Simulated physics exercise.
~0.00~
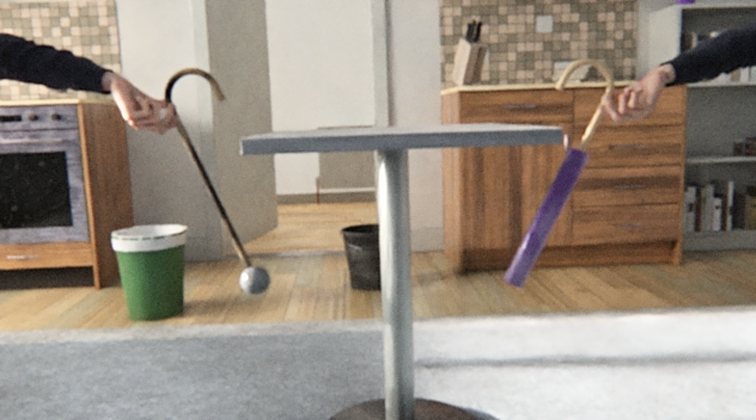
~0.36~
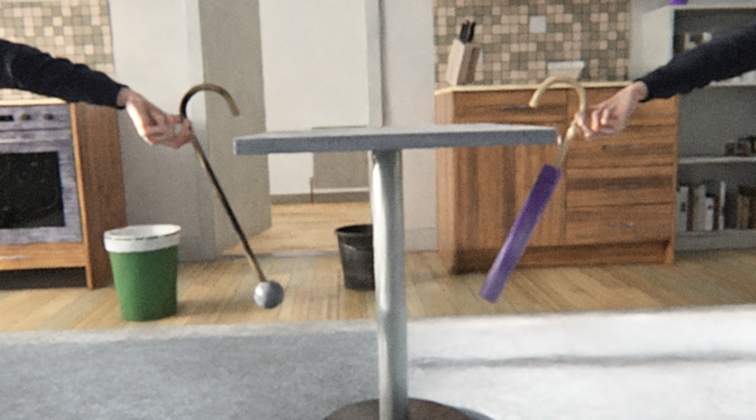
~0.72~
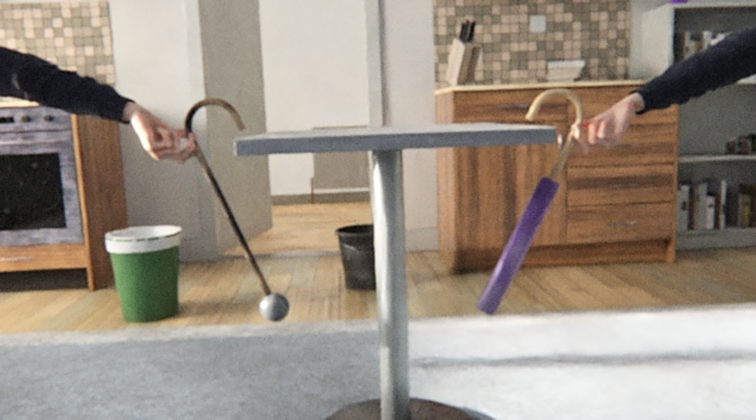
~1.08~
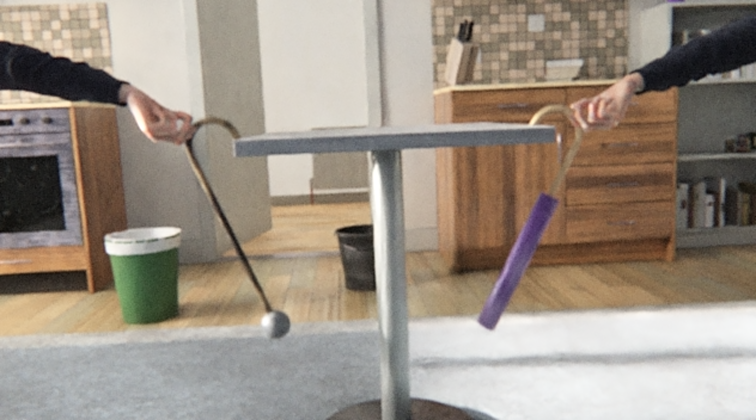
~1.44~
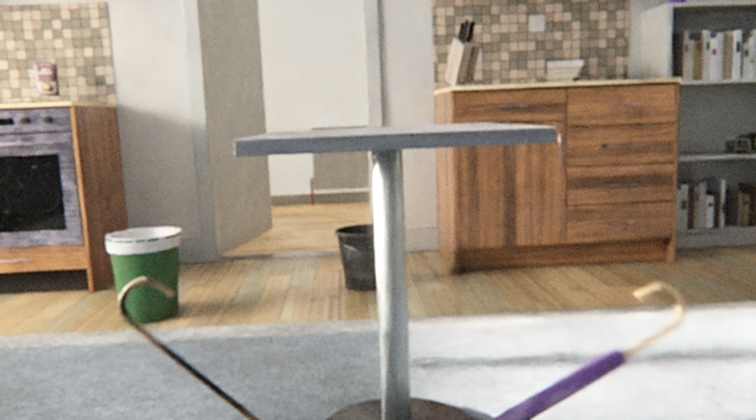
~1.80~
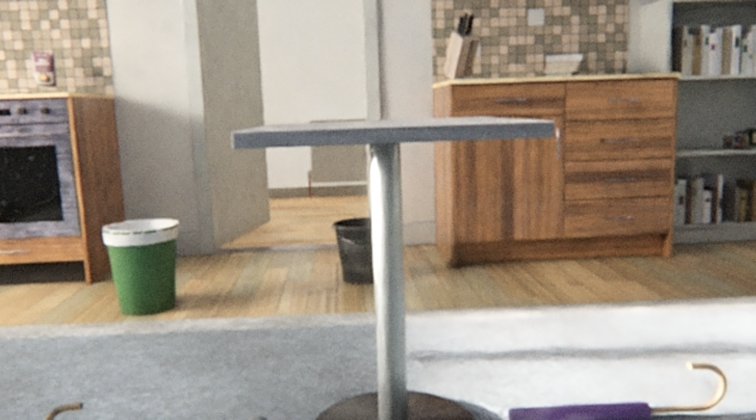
In this clip, two hands lower a hooked cane-like object with a grey ball end and a purple umbrella beside opposite edges of a grey table, then let go; both drop, tilting outward, and end up low on the floor on either side.
